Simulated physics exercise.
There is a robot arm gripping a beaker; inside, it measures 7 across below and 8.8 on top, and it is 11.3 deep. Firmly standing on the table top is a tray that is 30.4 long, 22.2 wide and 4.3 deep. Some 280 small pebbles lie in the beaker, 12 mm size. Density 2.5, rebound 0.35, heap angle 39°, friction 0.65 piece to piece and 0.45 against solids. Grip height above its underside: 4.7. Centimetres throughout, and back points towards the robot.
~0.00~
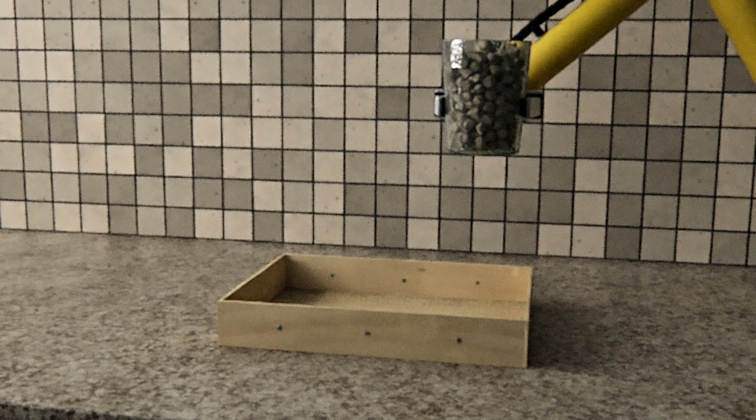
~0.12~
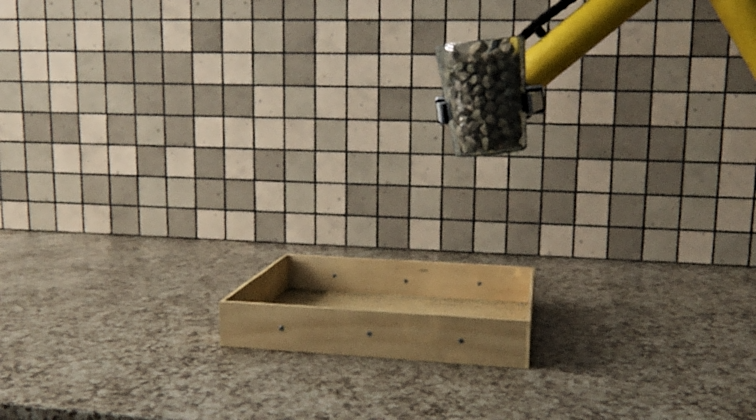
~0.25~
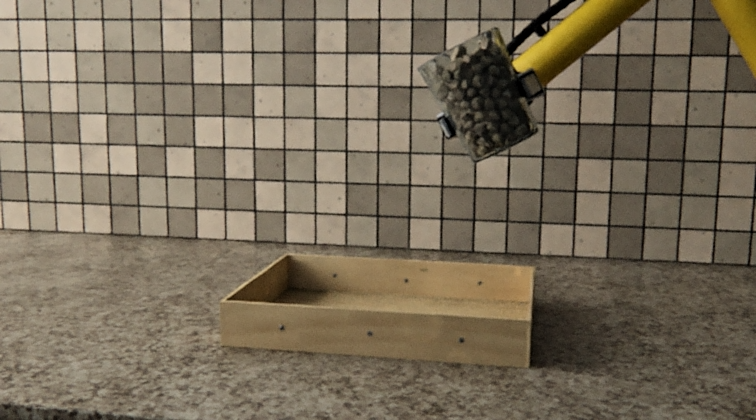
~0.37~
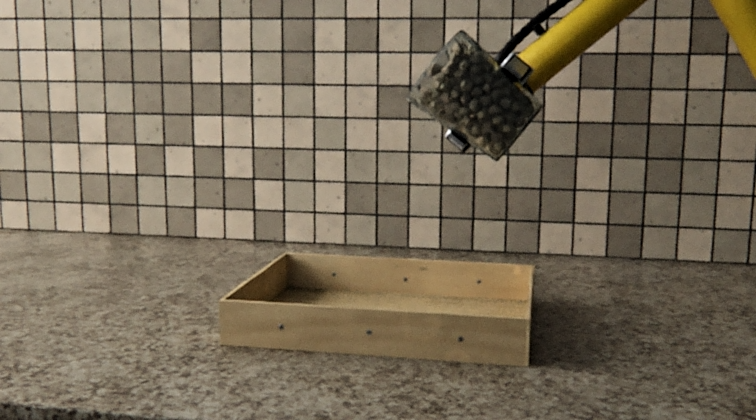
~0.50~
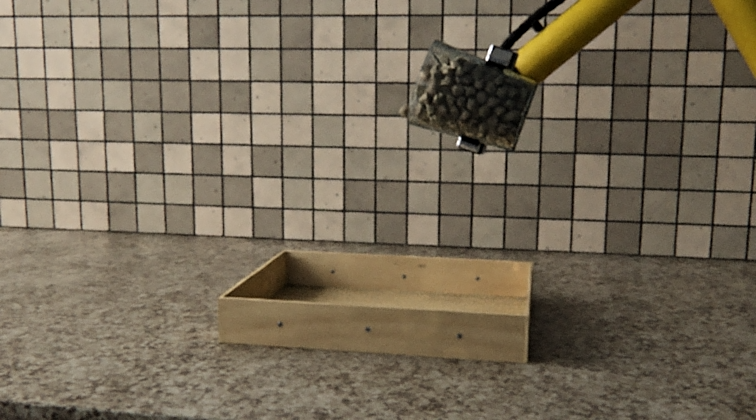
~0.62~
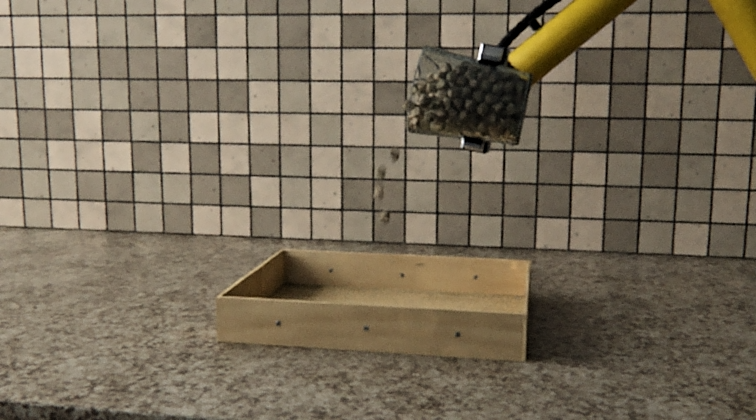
A yellow robot arm tilts a clear beaker full of small grey pebbles to the left above a shallow wooden tray on a speckled countertop, and a few pebbles drop from its rim toward the tray.
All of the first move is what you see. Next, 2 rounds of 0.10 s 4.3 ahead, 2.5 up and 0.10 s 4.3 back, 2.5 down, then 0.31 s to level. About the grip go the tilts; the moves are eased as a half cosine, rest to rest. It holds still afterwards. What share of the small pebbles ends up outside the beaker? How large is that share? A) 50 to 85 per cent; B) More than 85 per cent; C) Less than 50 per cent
B.
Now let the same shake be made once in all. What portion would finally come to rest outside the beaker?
Result: Approximately 90 per cent.
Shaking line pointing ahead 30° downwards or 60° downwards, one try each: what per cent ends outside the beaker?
Near 45 and 25 percent respectively.
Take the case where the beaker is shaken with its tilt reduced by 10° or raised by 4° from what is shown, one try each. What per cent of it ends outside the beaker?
Estimates: 80 % then 100 %.
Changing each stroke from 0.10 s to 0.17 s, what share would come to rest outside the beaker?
Then about 55 per cent.
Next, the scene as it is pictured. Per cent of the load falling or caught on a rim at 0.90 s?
Some 76 percent.
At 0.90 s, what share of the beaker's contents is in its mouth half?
Near 85 %.
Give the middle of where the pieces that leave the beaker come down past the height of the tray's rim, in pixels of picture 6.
Roughly at (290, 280).
After 0.90 s, tilted 80° forward, highest piece 26 above the table; 39 in the beaker, 27 in the tray, 1 on the table or floor, 210 in flight or on a rim.
After 1.19 s, tilted 35° forward, highest piece 26 above the table; 247 in the tray, 23 on the table or floor, 5 in the beaker, 2 in flight or on a rim.
After 1.53 s, level, highest piece 20 above the table; 248 in the tray, 24 on the table or floor, 5 in the beaker.
After 2.58 s, level, highest piece 20 above the table; 248 in the tray, 24 on the table or floor, 5 in the beaker.
In the end, 248 in the tray, 24 on the table or floor, 5 in the beaker. That is 98 % outside the beaker.
